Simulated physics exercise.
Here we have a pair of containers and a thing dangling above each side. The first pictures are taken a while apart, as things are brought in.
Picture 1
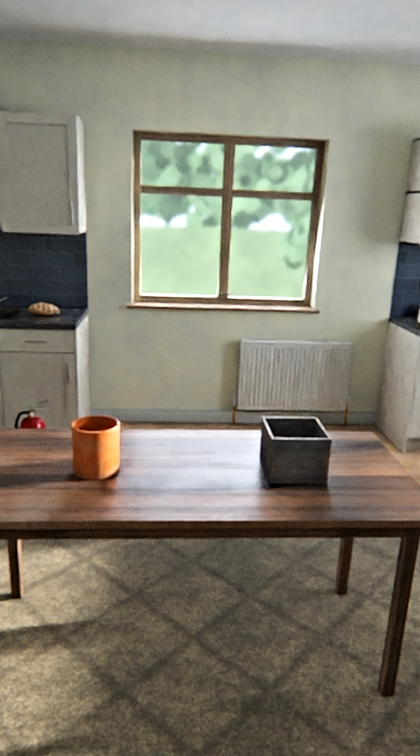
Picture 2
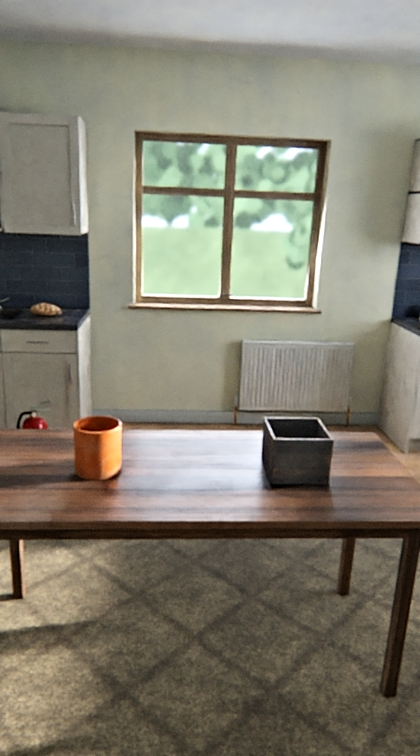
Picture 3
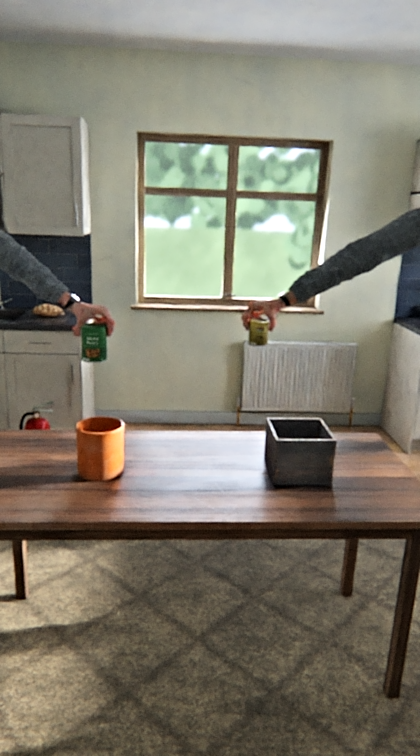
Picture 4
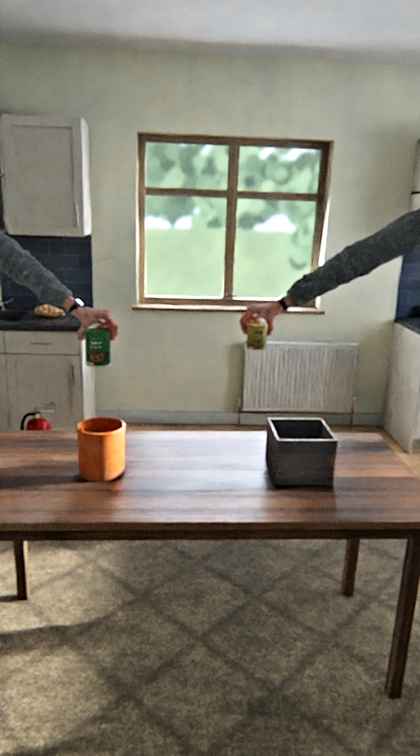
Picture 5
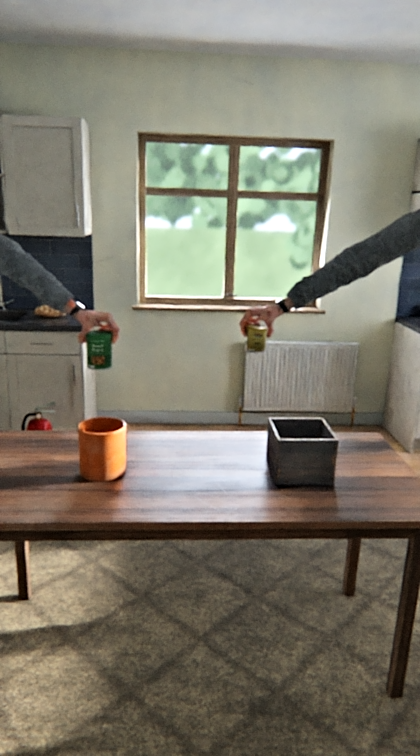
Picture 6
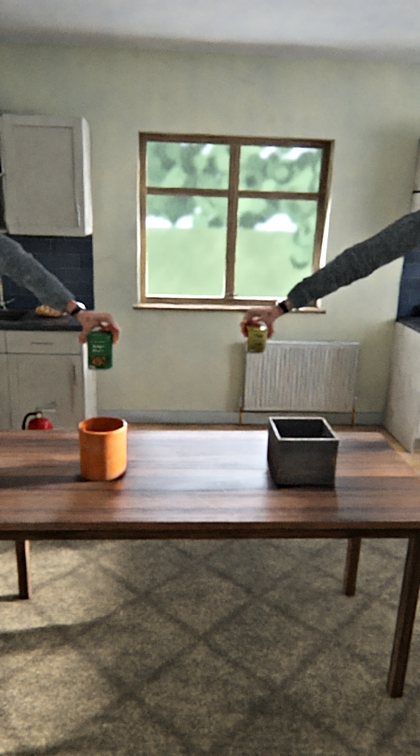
Two arms reach in and hold a green tin and a yellow tin above two containers.
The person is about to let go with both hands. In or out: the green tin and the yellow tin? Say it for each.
In the end the green tin drops into the container, the yellow tin ends up outside.
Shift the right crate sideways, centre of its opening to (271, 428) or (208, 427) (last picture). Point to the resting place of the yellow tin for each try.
It ends around (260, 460) and (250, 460).
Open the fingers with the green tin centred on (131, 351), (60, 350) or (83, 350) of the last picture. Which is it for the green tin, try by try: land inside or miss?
One after another: It is not caught; is not caught; goes in.
Then, 0.20 s on from there, green tin on its way down near (101, 387); yellow tin on its way down near (255, 376).
Then, 0.34 s on from there, green tin at the bottom near (102, 450); yellow tin on its way down near (250, 461).
In the end, the green tin lands inside, near (102, 453); the yellow tin misses, near (250, 461).
